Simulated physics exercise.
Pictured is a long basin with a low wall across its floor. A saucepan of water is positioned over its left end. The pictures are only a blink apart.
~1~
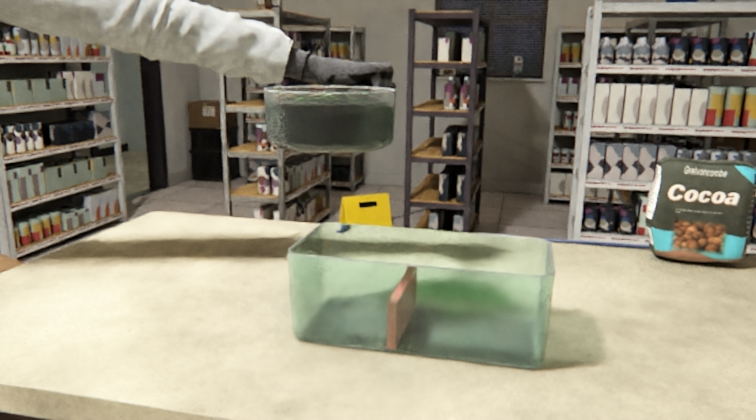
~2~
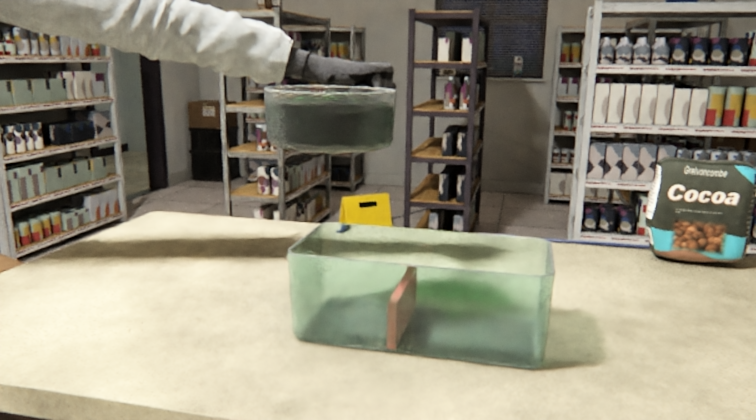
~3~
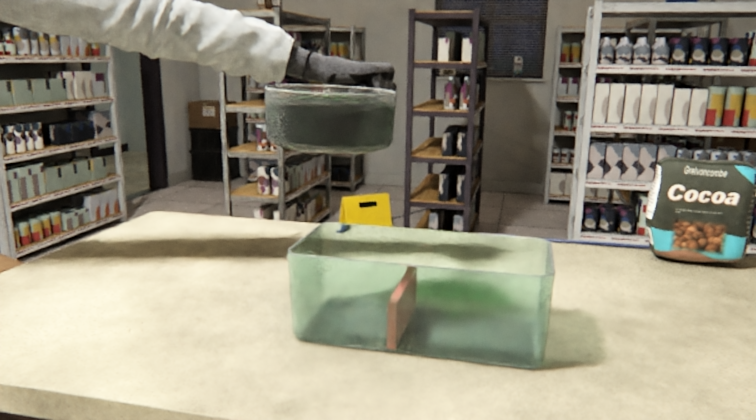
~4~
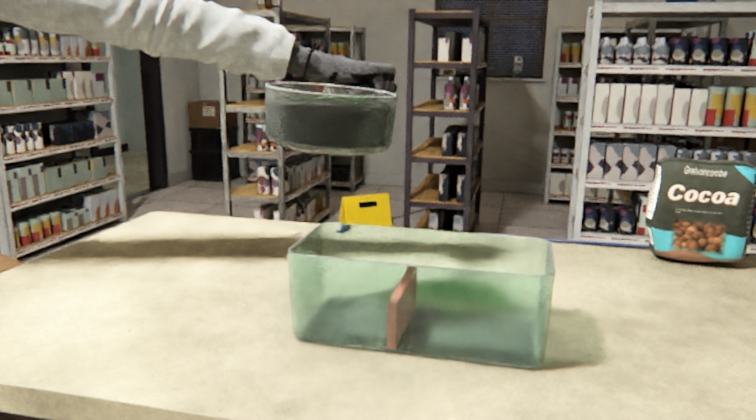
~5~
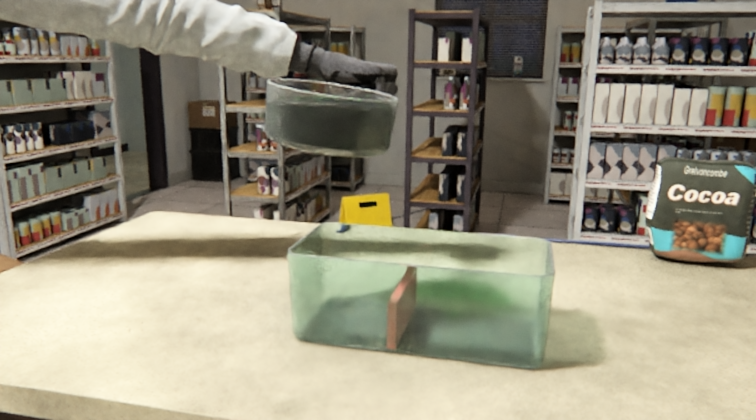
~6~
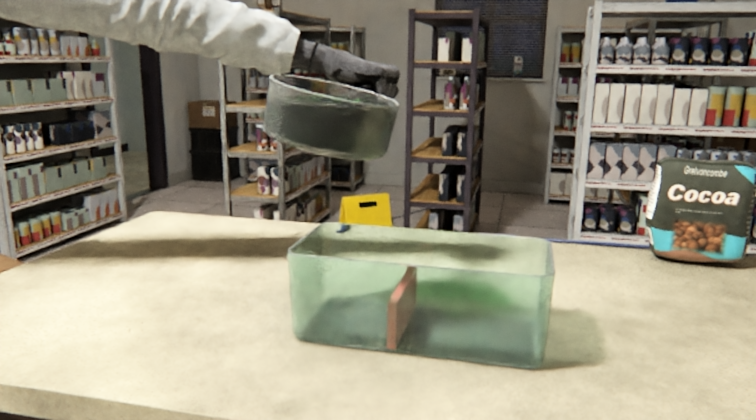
A gloved hand slightly tilts a glass container of water above a long divided basin.
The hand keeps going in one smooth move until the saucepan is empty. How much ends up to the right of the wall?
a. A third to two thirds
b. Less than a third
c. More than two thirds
c.
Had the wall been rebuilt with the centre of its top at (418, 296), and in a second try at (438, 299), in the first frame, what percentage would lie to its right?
65 per cent first, then 45 per cent.
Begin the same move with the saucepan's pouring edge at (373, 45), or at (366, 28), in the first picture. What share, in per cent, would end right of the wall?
Roughly 70 per cent, then roughly 70 per cent.
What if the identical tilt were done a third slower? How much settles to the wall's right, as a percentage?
Roughly 80 percent.
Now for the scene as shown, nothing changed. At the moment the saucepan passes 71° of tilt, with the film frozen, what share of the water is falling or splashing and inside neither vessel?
That works out near 40 percent.
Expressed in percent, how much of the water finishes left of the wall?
Some 20 parts in a hundred.
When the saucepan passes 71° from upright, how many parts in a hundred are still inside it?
45 %.
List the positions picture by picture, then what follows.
The first frame shows tilt 0°; pouring edge (393, 93); surface from (274, 101) to (392, 105); the long basin's rim runs from (305, 238) to (552, 258); the wall's top is at (404, 284).
The second frame shows tilt 1°; pouring edge (394, 93); surface from (274, 101) to (392, 105).
The third frame shows tilt 2°; pouring edge (394, 95); surface from (274, 100) to (392, 106).
The fourth frame shows tilt 5°; pouring edge (395, 98); surface from (275, 99) to (393, 106).
The fifth frame shows tilt 8°; pouring edge (396, 102); surface from (275, 99) to (394, 107).
The sixth frame shows tilt 12°; pouring edge (397, 107); surface from (276, 100) to (395, 108).
A moment on, the saucepan is tipped part way and 47 per cent is still to pour, 0 is left of the wall and 11 right of it.
Next, the saucepan is tipped right over and 8 per cent is still to pour, 8 is left of the wall and 76 right of it.
Then the saucepan is tipped right over and 1 per cent is still to pour, 21 is left of the wall and 77 right of it.
Later the saucepan is tipped right over and 0 per cent is still to pour, 22 is left of the wall and 77 right of it.
At rest 22 per cent lies left of the wall, 77 right of it and 1 outside.
